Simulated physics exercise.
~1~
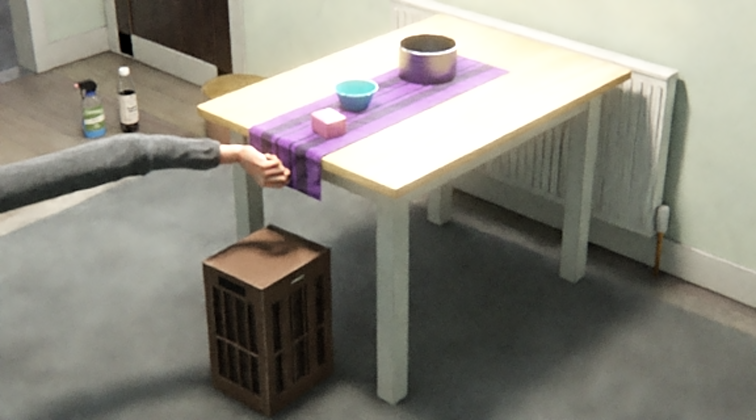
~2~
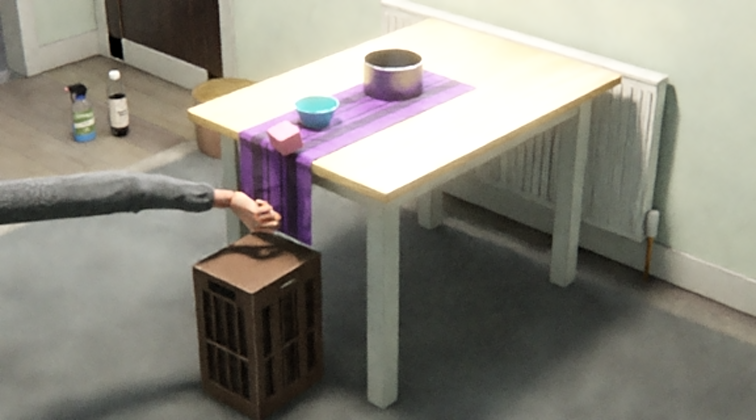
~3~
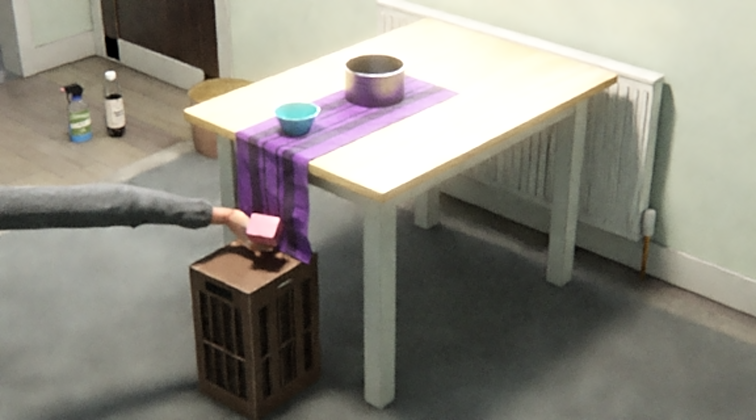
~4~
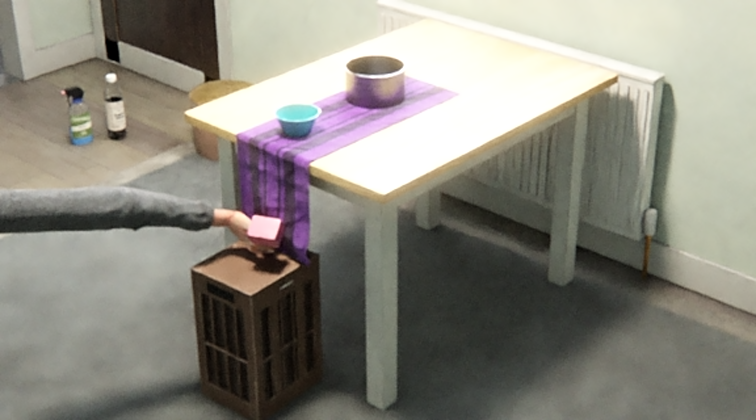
On a table, a hand drawing a purple runner down to a brown crate, bowl and pot sliding along, pink block tipping off.
